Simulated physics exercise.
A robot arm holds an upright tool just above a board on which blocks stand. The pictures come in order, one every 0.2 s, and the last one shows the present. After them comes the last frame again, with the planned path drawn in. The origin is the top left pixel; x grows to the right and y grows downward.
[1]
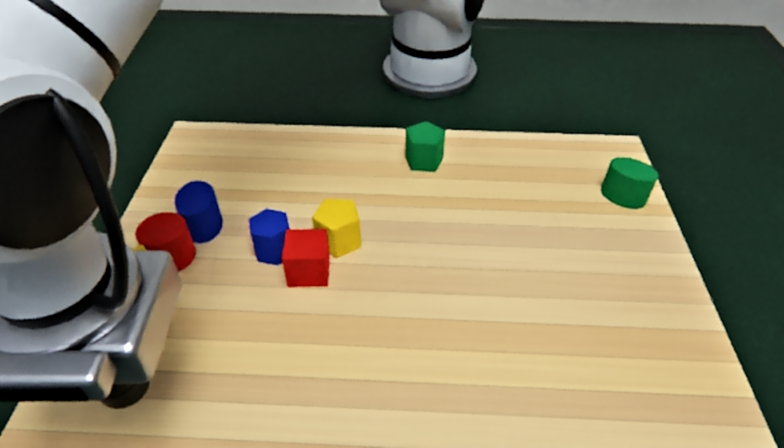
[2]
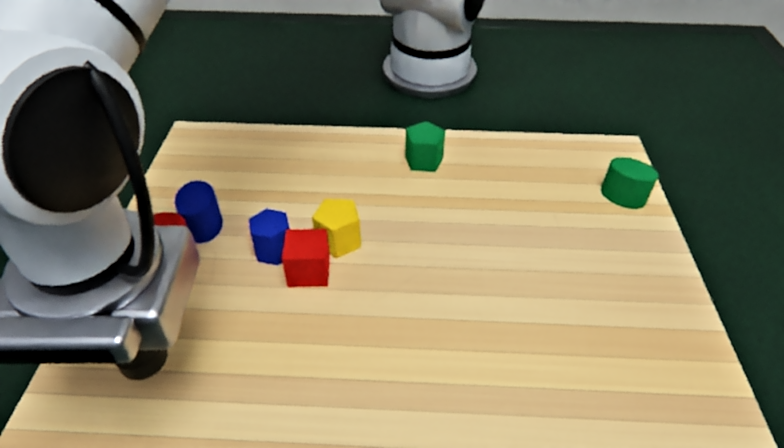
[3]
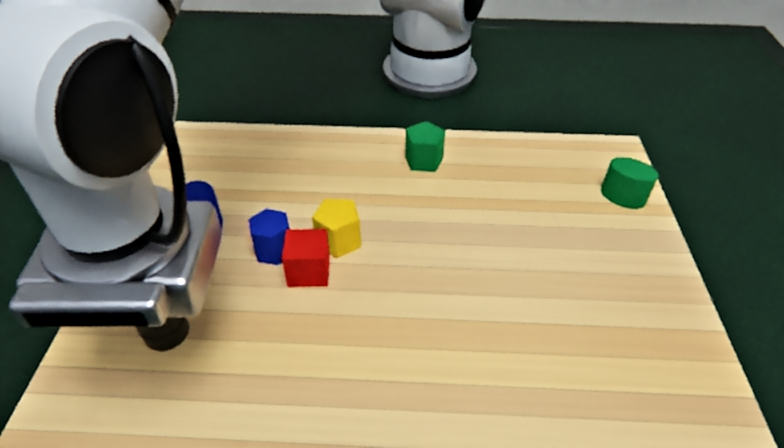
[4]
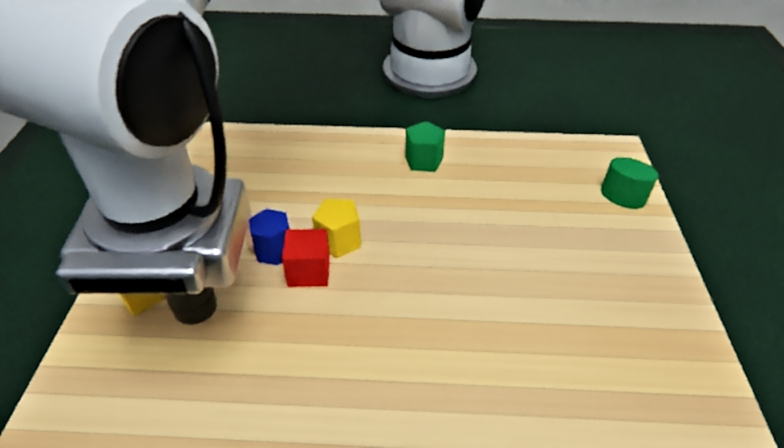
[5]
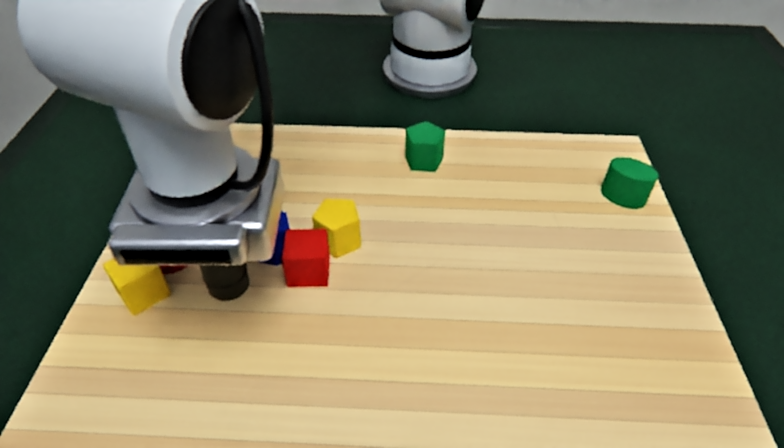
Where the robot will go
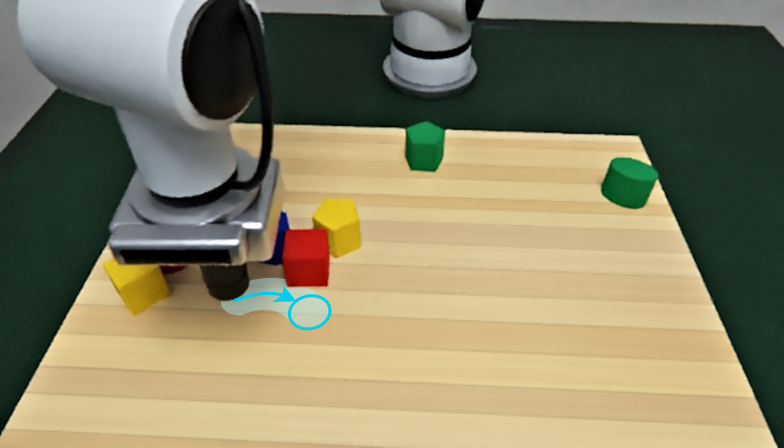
A robot arm moves its dark tool up and right over a board of still blocks.
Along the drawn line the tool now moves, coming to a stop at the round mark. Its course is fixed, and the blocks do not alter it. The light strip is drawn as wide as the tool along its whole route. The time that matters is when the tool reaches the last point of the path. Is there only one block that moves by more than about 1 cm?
Yes, it checks out.
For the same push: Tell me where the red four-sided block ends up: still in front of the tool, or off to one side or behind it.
It ends up beside or behind the tool.
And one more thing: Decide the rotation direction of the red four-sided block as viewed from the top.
Against the clock.
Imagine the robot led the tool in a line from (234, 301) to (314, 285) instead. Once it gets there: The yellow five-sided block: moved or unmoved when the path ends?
By the last moment, the yellow five-sided block will have left its place.
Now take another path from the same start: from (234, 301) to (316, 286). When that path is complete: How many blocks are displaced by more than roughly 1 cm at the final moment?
It moves two blocks.
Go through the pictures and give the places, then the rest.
In the first frame, tool's lower end at (126, 388); blue hexagonal block at (269, 222); red four-sided block at (305, 243); yellow five-sided block at (337, 212).
In the second frame, tool at (145, 361); blocks still.
In the third frame, tool at (167, 334); blocks still.
In the fourth frame, tool at (196, 308); blocks still.
In the fifth frame, tool at (229, 286); blue hexagonal block partly hidden; red four-sided block at (305, 243); yellow five-sided block at (337, 212).
Drawn move, from (234, 301) by way of (263, 294) and (289, 297) to (310, 312).
On the path given first. Halfway along, tool at (274, 279); red four-sided block at (311, 242).
At the end, tool at (307, 297); blue hexagonal block still; red four-sided block at (321, 243), turned 30° anticlockwise; yellow five-sided block at (340, 209).
